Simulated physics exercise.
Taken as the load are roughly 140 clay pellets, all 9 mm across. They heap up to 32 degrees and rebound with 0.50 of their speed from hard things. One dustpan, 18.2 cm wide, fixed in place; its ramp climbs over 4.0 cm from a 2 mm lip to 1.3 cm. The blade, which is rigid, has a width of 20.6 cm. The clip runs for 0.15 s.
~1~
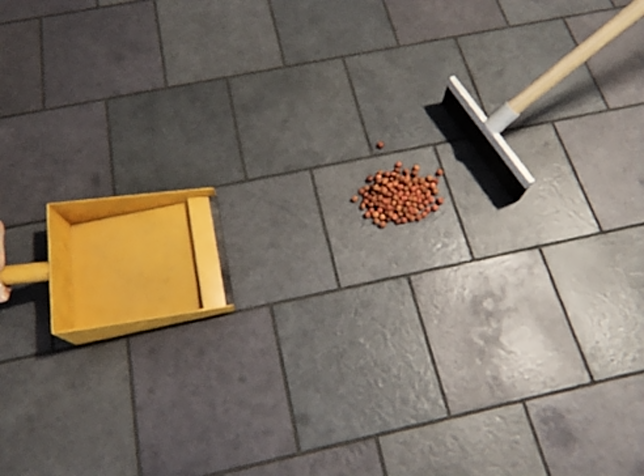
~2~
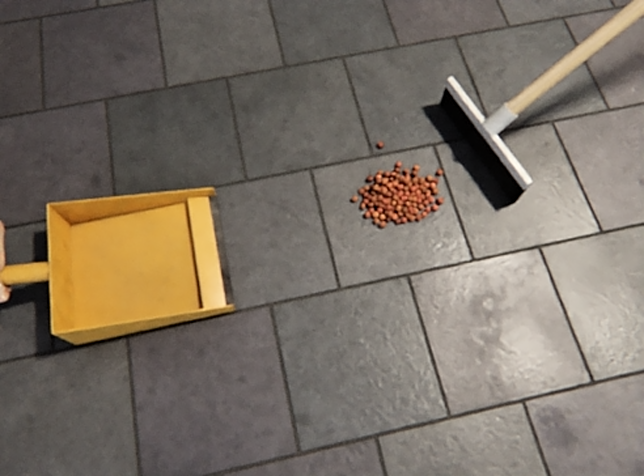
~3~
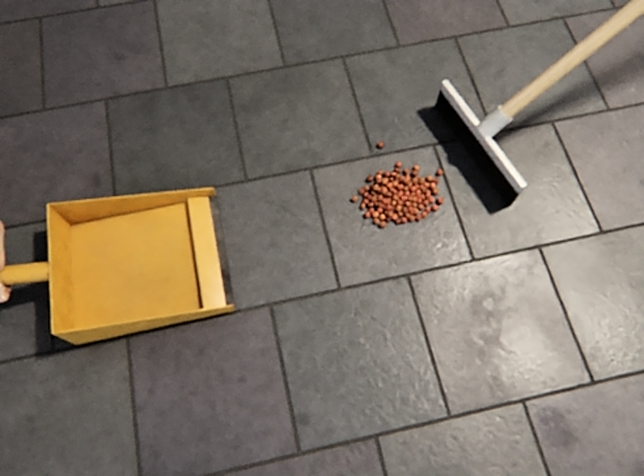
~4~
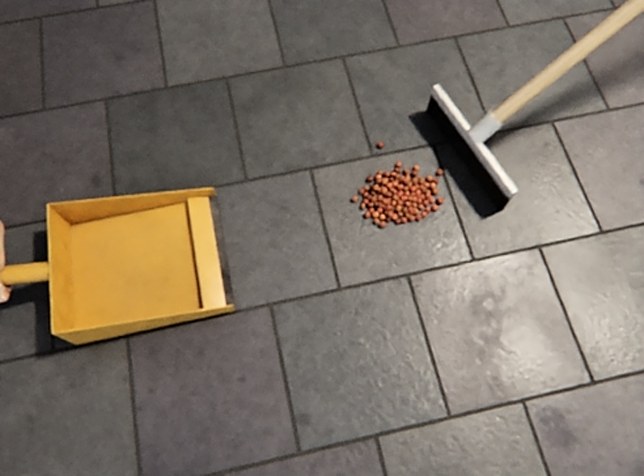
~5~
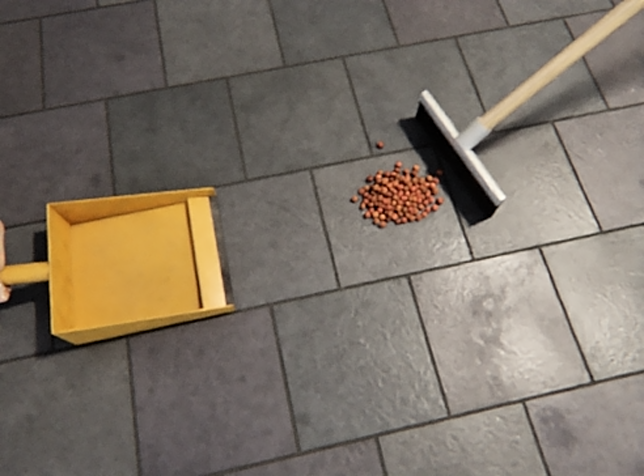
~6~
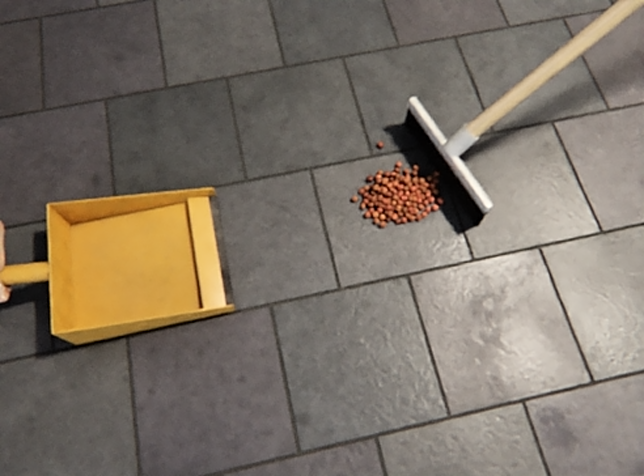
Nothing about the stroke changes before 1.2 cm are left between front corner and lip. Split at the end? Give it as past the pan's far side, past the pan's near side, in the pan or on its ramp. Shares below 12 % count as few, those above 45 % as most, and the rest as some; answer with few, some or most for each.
Final split: Far side: Few; near side: Some; pan: Some.
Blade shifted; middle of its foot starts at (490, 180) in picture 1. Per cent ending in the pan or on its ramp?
About 25 per cent.
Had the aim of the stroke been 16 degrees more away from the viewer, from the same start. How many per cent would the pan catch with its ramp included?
Estimate: 15 % in pan or on ramp.
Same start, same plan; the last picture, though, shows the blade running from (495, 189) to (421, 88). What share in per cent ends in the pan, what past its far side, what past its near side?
Split: Pan = 0, far = 10, near = 0.
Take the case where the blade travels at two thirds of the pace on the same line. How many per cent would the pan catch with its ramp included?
In that case some 15 per cent.
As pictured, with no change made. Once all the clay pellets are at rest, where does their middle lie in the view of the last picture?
Near (235, 290).
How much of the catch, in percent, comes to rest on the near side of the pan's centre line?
Roughly 80 percent.
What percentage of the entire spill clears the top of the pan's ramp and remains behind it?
Estimate: About 0 %.
Then, 0.23 s after the last picture, middle of the blade 19 cm from the lip; 0 % over the lip, far side 0 %, near side 0 %.
Then, 0.38 s after the last picture, middle of the blade 9 cm from the lip; 0 % over the lip, far side 0 %, near side 15 %.
Then, 0.66 s after the last picture, middle of the blade 4 cm from the lip; 20 % over the lip, far side 0 %, near side 30 %.
In the end, far side 0 %, near side 30 %, pan 20 %, in front of the lip or behind the blade 45 %.
